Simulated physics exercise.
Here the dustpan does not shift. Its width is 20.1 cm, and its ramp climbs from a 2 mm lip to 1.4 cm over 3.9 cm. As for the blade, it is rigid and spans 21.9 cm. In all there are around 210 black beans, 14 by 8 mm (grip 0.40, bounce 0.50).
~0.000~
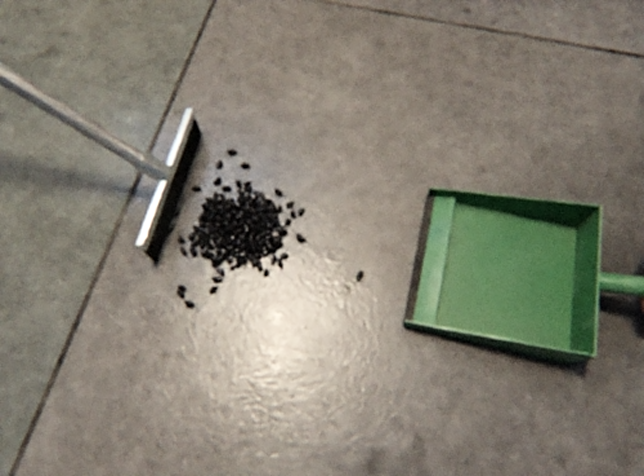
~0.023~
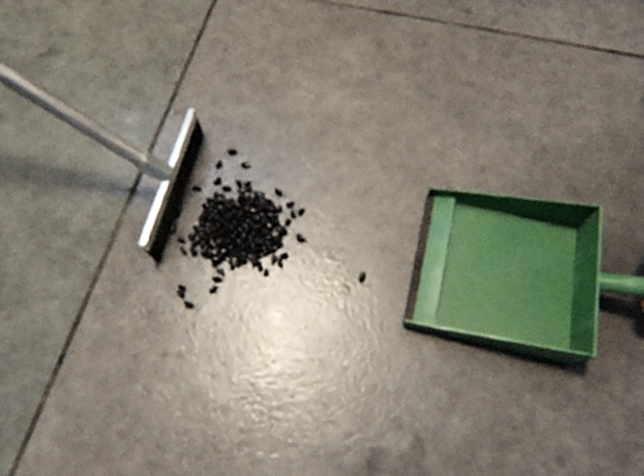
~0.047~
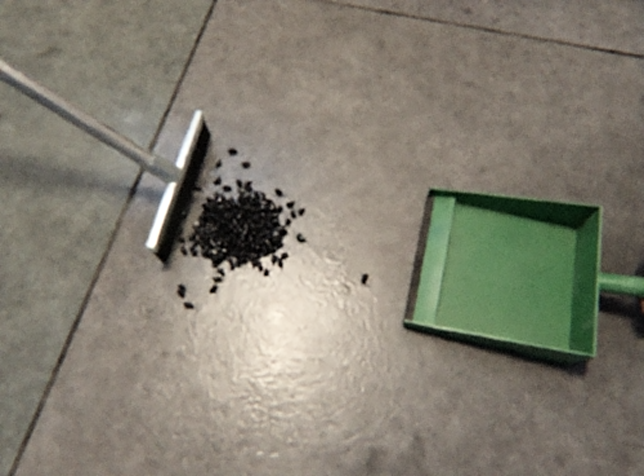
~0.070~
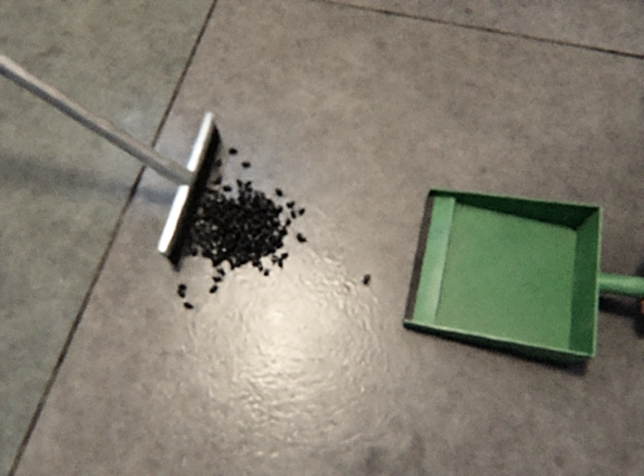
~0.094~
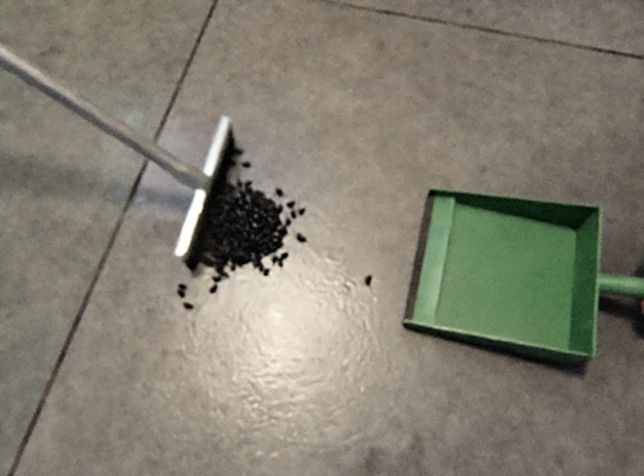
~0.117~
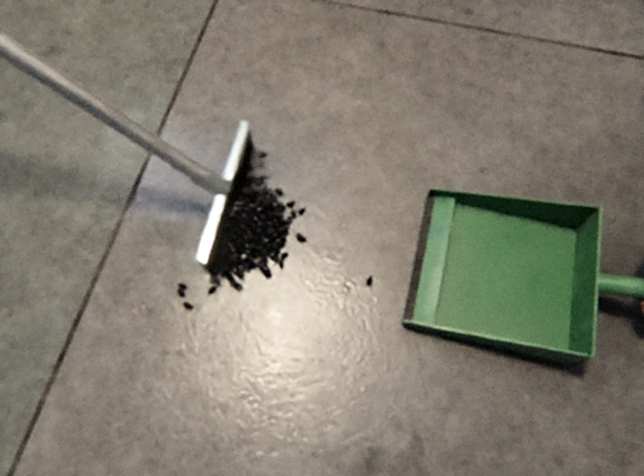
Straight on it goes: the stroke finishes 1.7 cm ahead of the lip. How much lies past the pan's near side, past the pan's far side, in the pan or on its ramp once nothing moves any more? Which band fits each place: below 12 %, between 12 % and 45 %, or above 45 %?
As I see it, near side: I predict a mid-range share of the load. Far side: I predict a minor share of the load. Pan: I predict a major share of the load.
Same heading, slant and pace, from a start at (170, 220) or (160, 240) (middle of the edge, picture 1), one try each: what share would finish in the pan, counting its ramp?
Close to 55 in a hundred, then close to 50 in a hundred.
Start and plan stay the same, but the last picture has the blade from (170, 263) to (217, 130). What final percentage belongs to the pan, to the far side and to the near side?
Pan 20; far 5; near 40.
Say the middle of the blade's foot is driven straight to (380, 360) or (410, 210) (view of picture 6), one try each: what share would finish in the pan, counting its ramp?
Close to 25 and 55 percent, in that order.
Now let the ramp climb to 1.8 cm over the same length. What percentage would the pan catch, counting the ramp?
Estimated share: Around 55 in a hundred.
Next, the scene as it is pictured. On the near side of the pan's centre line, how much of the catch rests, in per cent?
Around 60 in a hundred.
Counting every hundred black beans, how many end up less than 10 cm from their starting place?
Around 0 in a hundred.
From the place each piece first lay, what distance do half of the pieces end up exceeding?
I'd put it near 32 cm.
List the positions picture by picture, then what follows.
The first picture shows blade from (143, 246) to (191, 115), moved 0.0 cm, 0 of the pieces shifted so far; middle of the pieces at (241, 225); pan at (508, 277).
The second picture shows blade from (145, 246) to (193, 116), moved 0.3 cm, 0 of the pieces shifted so far; middle of the pieces at (241, 224).
The third picture shows blade from (153, 248) to (200, 117), moved 1.4 cm, 3 of the pieces shifted so far; middle of the pieces at (243, 230).
The fourth picture shows blade from (165, 251) to (211, 120), moved 3.1 cm, 6 of the pieces shifted so far; middle of the pieces at (243, 230).
The fifth picture shows blade from (182, 256) to (227, 124), moved 5.6 cm, 106 of the pieces shifted so far; middle of the pieces at (247, 227).
The sixth picture shows blade from (203, 261) to (246, 128), moved 8.5 cm, 198 of the pieces shifted so far; middle of the pieces at (254, 228); pan at (507, 278). The blade's pace is about 1.27 m/s, heading 3 degrees towards the viewer's side.
After 0.23 s, middle of the blade 13 cm from the lip; 0 % over the lip, far side 5 %, near side 15 %.
After 0.31 s, middle of the blade 4 cm from the lip; 5 % over the lip, far side 5 %, near side 20 %.
After 0.52 s, middle of the blade 2 cm from the lip; 55 % over the lip, far side 5 %, near side 20 %.
At rest (2.9 s), near side 20 %, far side 5 %, pan 55 %, in front of the lip or behind the blade 20 %.
